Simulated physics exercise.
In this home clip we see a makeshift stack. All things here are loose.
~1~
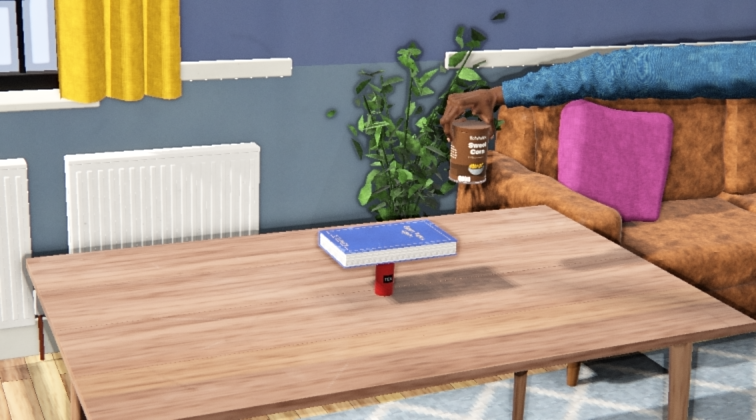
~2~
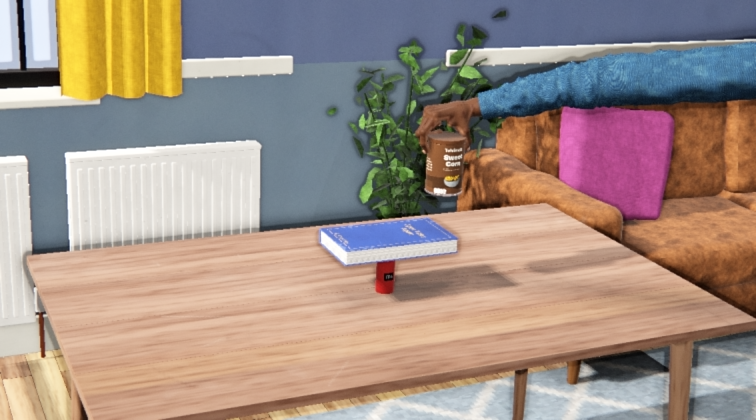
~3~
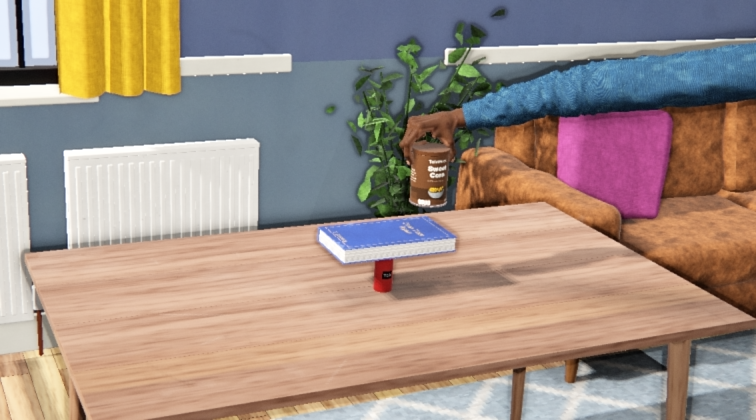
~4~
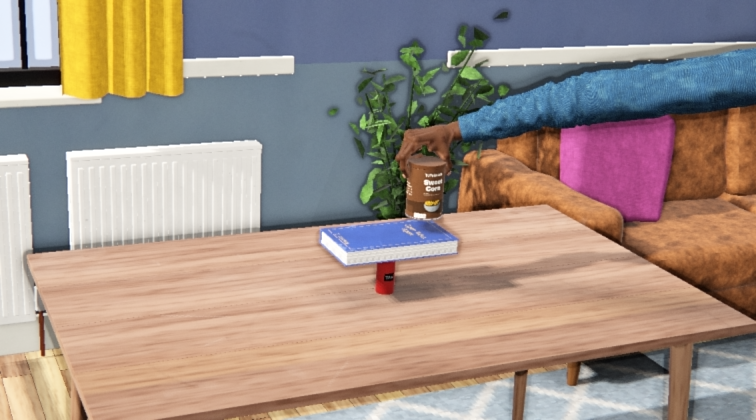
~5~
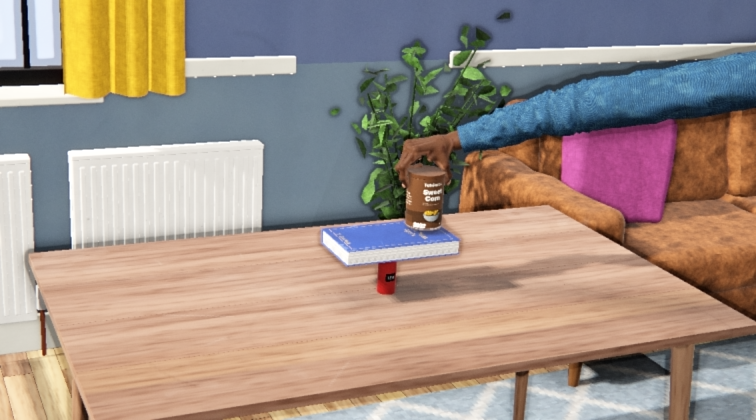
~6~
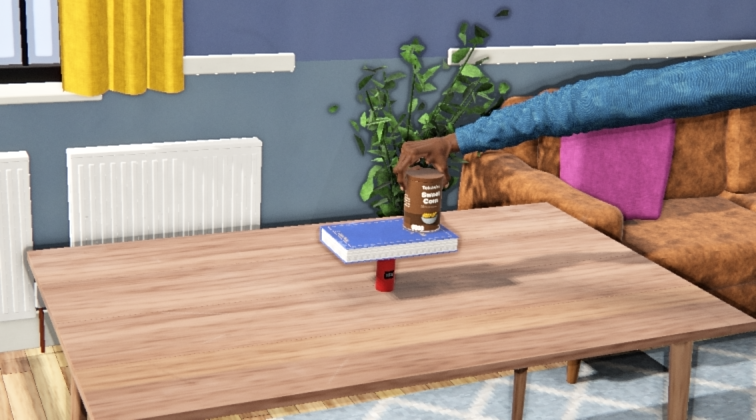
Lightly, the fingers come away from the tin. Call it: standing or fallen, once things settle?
Fallen.
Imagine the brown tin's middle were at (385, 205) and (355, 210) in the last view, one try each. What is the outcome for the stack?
The first time it stays in place, but the second time it tumbles down.
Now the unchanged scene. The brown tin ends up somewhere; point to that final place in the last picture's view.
The object winds up at approximately (503, 253).
Then, 0.50 s after the last picture, brown tin now fallen; blue book tipped 45° from how it was; red shaker slid about its own width.
Then, 0.60 s after the last picture, blue book now fallen; red shaker slid well along.
Then, 0.80 s after the last picture, red shaker on its side.
At rest, fallen, blue book and brown tin; tipped over in the stack, red shaker. Seen from the same camera at the end, brown tin near (502, 253). The stack comes apart.
